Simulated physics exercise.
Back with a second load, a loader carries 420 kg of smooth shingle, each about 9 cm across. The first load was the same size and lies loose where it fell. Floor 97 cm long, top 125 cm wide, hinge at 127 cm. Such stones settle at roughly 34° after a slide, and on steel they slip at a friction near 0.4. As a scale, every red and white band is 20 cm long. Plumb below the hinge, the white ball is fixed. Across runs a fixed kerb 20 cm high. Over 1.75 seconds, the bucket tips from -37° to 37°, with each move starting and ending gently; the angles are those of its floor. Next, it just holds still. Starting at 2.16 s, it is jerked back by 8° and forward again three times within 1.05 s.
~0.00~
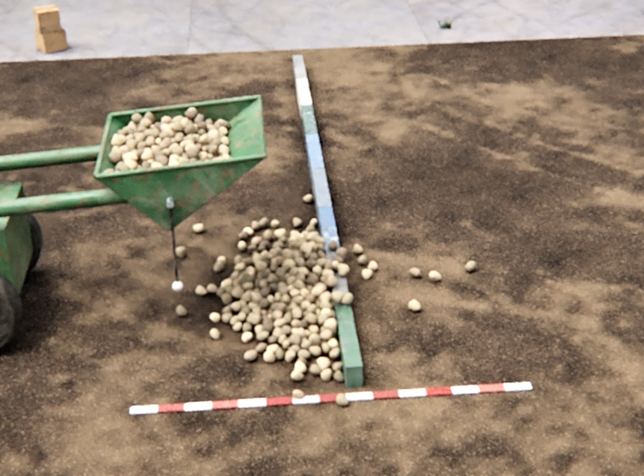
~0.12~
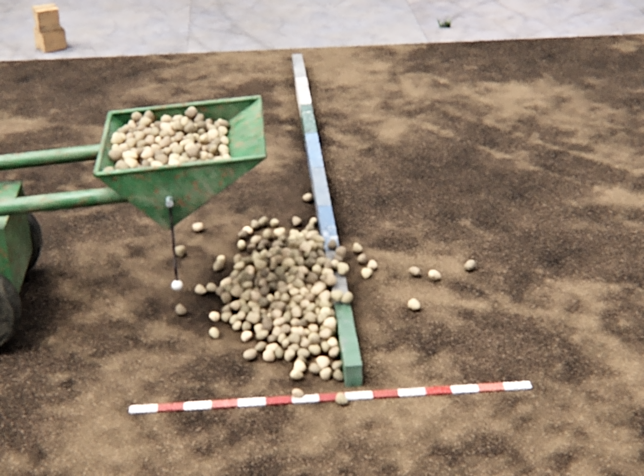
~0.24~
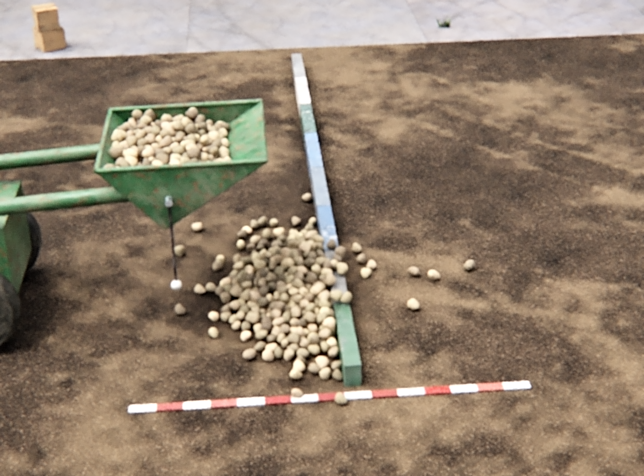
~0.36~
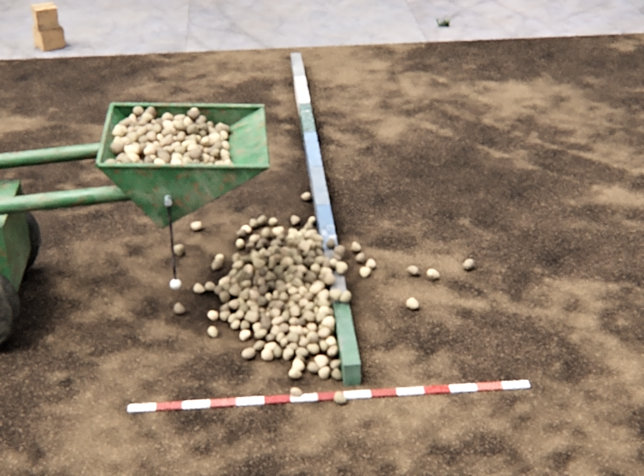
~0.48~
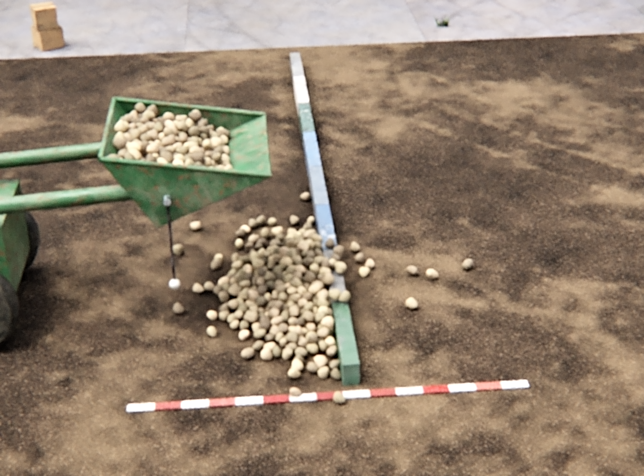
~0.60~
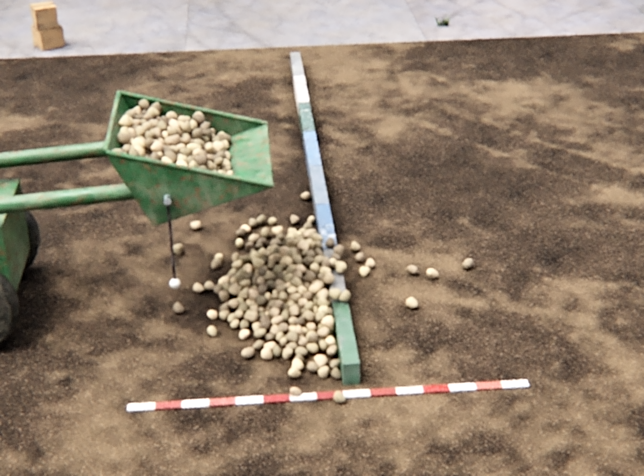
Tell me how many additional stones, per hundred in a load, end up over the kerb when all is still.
Some 17 in every hundred.
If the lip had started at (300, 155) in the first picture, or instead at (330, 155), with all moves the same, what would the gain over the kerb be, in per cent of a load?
Near 50 per cent from the first place, 85 from the second.
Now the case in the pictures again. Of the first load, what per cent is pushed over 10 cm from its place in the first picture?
15 per cent.
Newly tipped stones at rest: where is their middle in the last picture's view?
Near (286, 279).
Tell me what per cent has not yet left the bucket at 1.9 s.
40 %.
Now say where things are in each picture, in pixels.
In the first picture, the bucket is at -37°, its lip at (266, 156); the top of the load is at (187, 125). The earlier load is highest near (313, 264), 28 cm above ground level, 98 % on this side of the kerb, 2 % over the kerb.
In the second picture, lip at (266, 157), floor tilted -36°, highest stones at (187, 124); the stones move at 0.1 m/s on average.
In the third picture, the bucket is at -33°, its lip at (267, 161); the top of the load is at (170, 124); the stones move at 0.1 m/s on average.
In the fourth picture, the bucket is at -29°, its lip at (269, 167); the top of the load is at (147, 127); the stones move at 0.2 m/s on average.
In the fifth picture, lip at (271, 176), floor tilted -23°, highest stones at (138, 124); the stones move at 0.2 m/s on average.
In the sixth picture, lip at (273, 186), floor tilted -17°, highest stones at (136, 119); the stones move at 0.2 m/s on average.
After 1.3 s the floor is at 25°; in per cent of one load, 99 in the bucket, 99 on this side of the kerb, 2 over the kerb; the foremost stones are at (396, 268).
After 1.9 s the floor is at 37°; in per cent of one load, 40 in the bucket, 157 on this side of the kerb, 2 over the kerb; the foremost stones are at (396, 268).
After 3.7 s the floor is at 37°; in per cent of one load, 0 in the bucket, 181 on this side of the kerb, 19 over the kerb; the foremost stones are at (450, 285).
After 6.5 s the floor is at 37°; in per cent of one load, 0 in the bucket, 181 on this side of the kerb, 19 over the kerb; the foremost stones are at (450, 285). Net gain over the kerb, 17.
